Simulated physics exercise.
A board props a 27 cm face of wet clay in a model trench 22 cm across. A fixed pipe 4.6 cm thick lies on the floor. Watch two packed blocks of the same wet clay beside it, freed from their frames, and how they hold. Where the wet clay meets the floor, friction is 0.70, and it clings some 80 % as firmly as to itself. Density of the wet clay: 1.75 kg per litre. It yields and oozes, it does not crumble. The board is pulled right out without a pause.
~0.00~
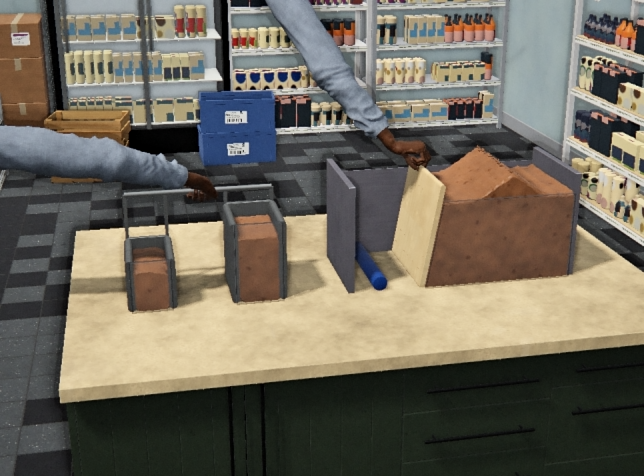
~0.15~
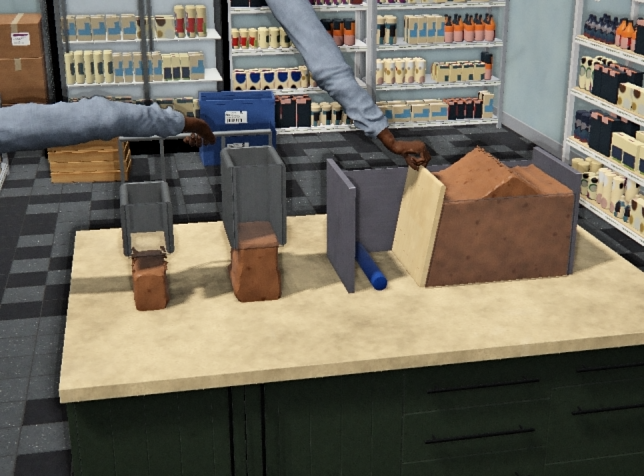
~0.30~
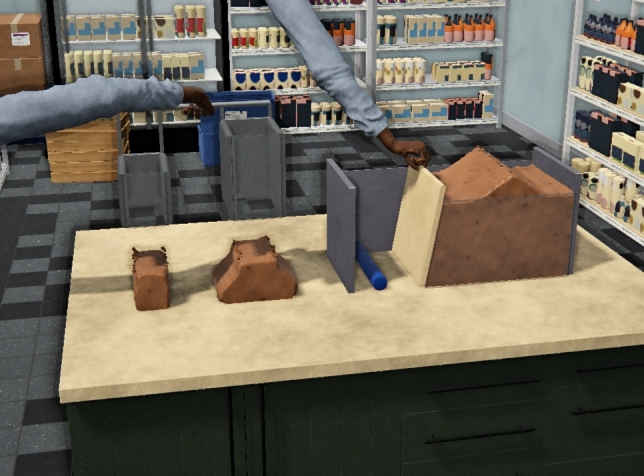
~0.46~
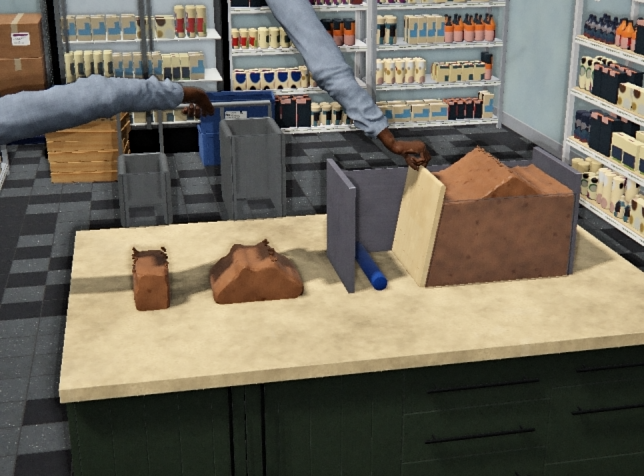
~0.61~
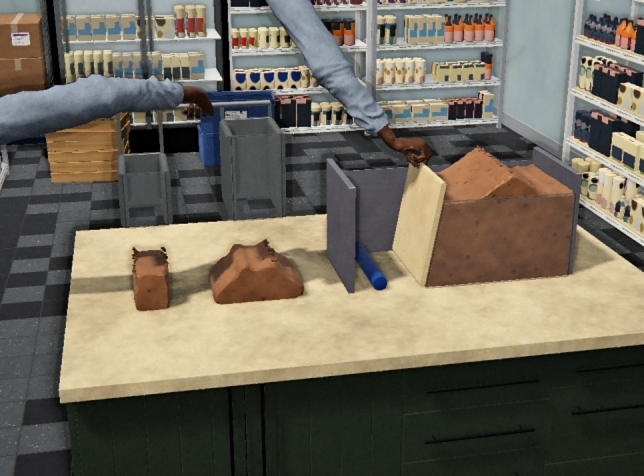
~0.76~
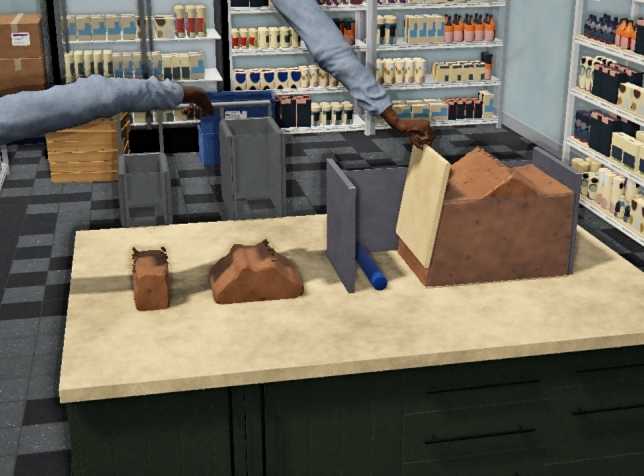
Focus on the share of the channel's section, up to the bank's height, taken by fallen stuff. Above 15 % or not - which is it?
Above 15 %.
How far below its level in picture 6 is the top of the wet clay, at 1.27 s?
Measured change: About 5.5 cm.
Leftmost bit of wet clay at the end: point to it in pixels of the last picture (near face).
(379, 267), give or take.
After 0.99 s, the face still stands, with nothing on top of the pipe; the channel is 1 % full.
After 1.27 s, the fallen stuff reaches 50 % of the way across, with nothing on top of the pipe; the channel is 18 % full.
After 1.54 s, the fallen stuff reaches 67 % of the way across, with 4.1 cm on top of the pipe; the channel is 32 % full.
After 1.82 s, the fallen stuff reaches 67 % of the way across, with 4.1 cm on top of the pipe; the channel is 32 % full.
After 1.86 s, at the end, the fallen stuff reaches 67 % of the way across, with 4.1 cm on top of the pipe; the channel is 32 % full.
